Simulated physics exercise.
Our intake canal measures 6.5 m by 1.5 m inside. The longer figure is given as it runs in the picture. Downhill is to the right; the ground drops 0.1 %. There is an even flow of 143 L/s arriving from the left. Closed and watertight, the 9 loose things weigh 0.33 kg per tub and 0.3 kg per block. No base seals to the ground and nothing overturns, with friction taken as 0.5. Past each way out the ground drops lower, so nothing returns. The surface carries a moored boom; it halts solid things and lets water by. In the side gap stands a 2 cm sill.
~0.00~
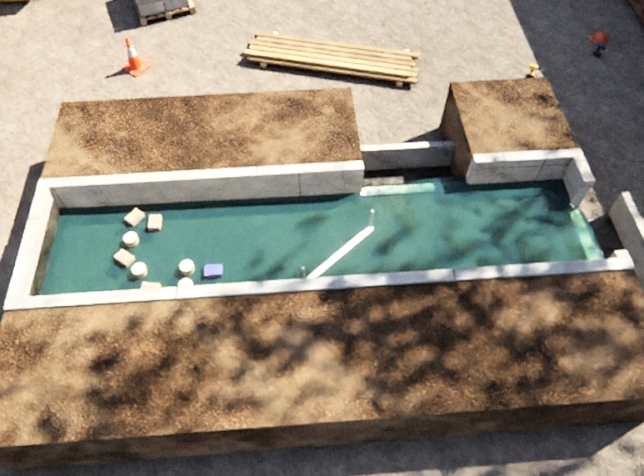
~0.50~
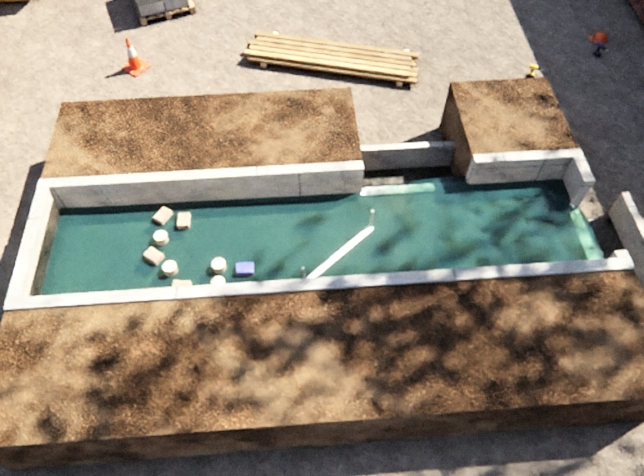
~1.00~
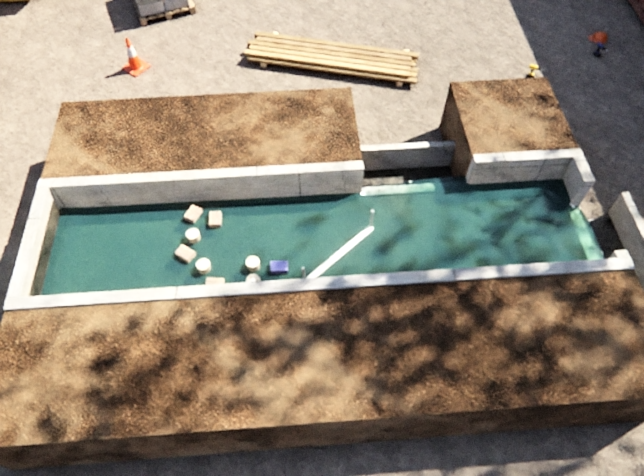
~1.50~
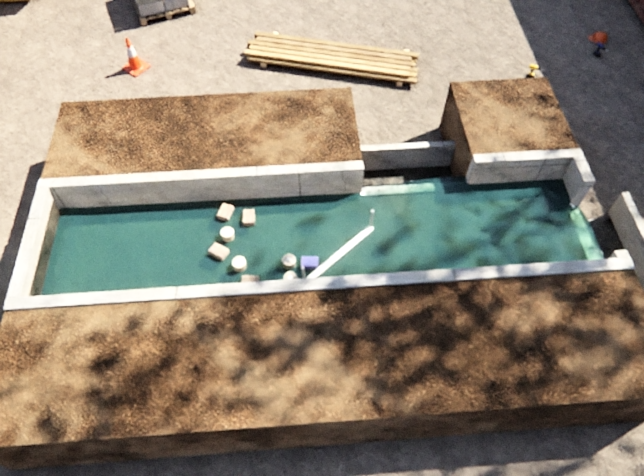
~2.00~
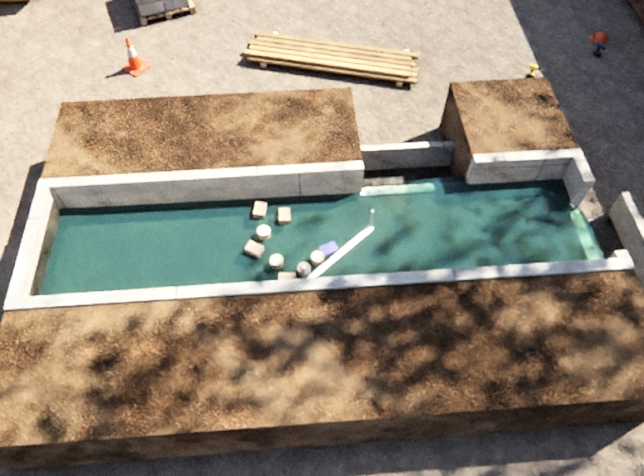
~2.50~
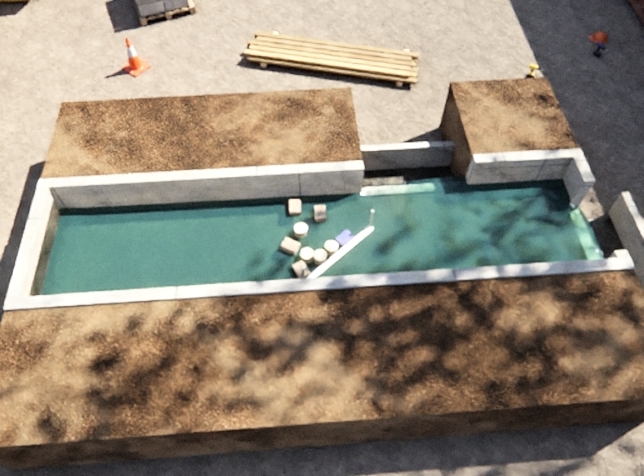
The clip opens on a concrete-walled canal of green water, with pale blocks and round pieces and one blue block floating at the left. They all drift rightward together, then the blue block meets the slanted white boom and slides up along it while the pale pieces bunch behind.
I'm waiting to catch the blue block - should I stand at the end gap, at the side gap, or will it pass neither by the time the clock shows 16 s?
Side gap.
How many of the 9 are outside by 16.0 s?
9.
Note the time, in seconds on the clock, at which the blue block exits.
5.0 s.
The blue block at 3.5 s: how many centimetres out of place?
200 cm, give or take.
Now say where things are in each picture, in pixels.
In the first frame, the blue block at (213, 270), afloat; about 1320 L in view; 0 of 9 have shifted.
In the second frame, the blue block at (245, 268) floats, 37 cm from its start; 13 cm deep round most things; 9 of 9 have shifted.
In the third frame, the blue block at (279, 266), afloat, 77 cm from its start; about 1310 L in view; 9 of 9 have shifted.
In the fourth frame, the blue block at (310, 261), afloat, 114 cm from its start; about 1300 L in view; 9 of 9 have shifted.
In the fifth frame, the blue block at (329, 248) floats, 139 cm from its start; about 1290 L in view; 9 of 9 have shifted.
In the sixth frame, the blue block at (345, 237), afloat, 162 cm from its start; about 1280 L in view; 9 of 9 have shifted.
After 3.5 s the blue block is near (373, 215), 2.1 m from its start, afloat; 0 of 9 are out; 9 afloat.
After 7.2 s the blue block has gone out by the side gap; 9 of 9 are out; 0 afloat.
After 12.0 s the blue block has gone out by the side gap; 9 of 9 are out; 0 afloat.
After 16.0 s the blue block has gone out by the side gap; 9 of 9 are out; 0 afloat.
